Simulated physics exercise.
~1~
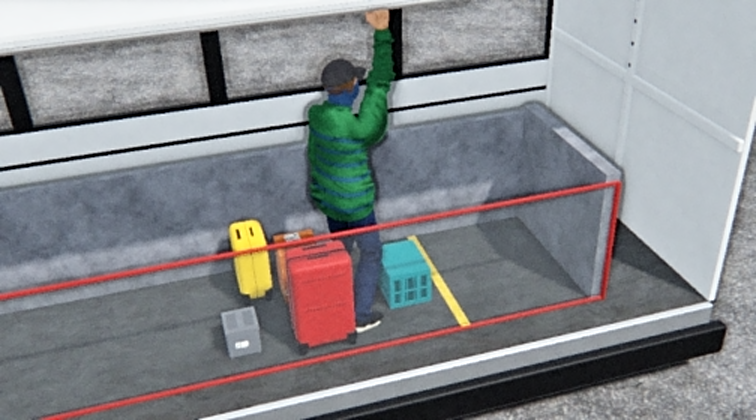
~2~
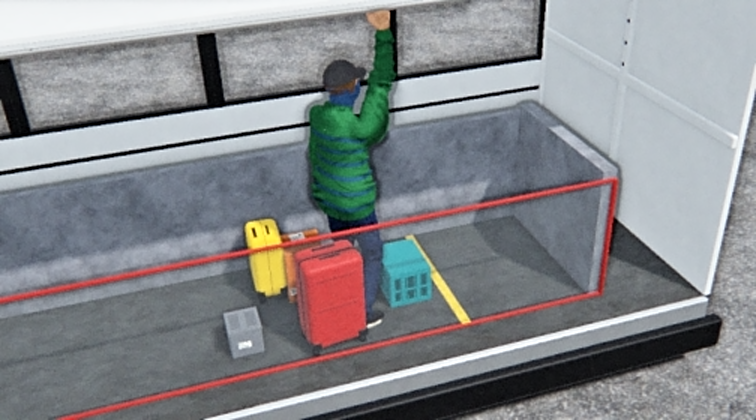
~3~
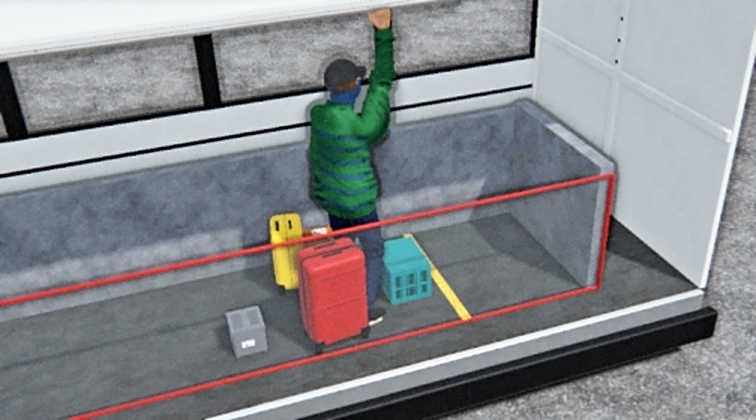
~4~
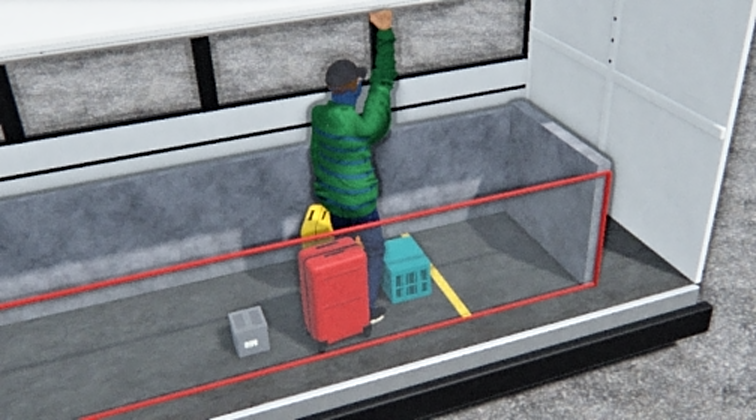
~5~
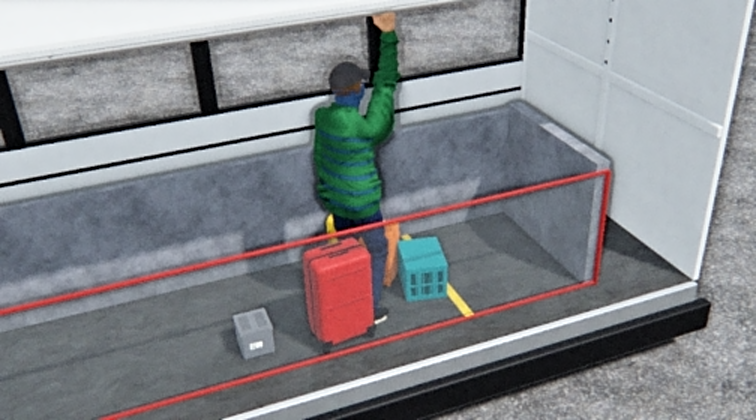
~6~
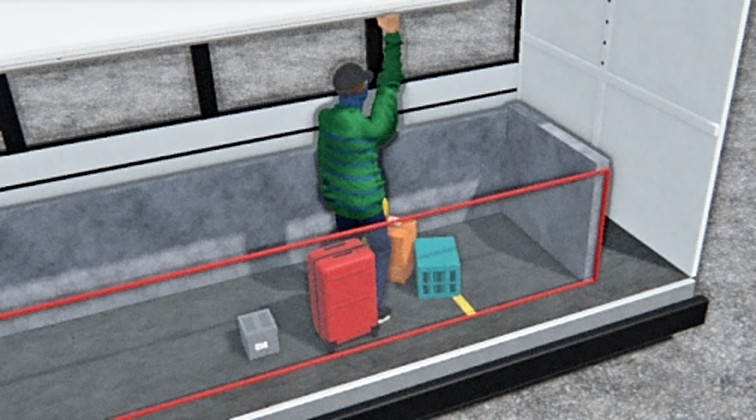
In the video, a person in a green striped jacket and cap stands holding an overhead edge with one raised hand as a yellow case and orange pack slide right behind them. The teal crate then shifts slightly right, and the red case ends short of the yellow line.
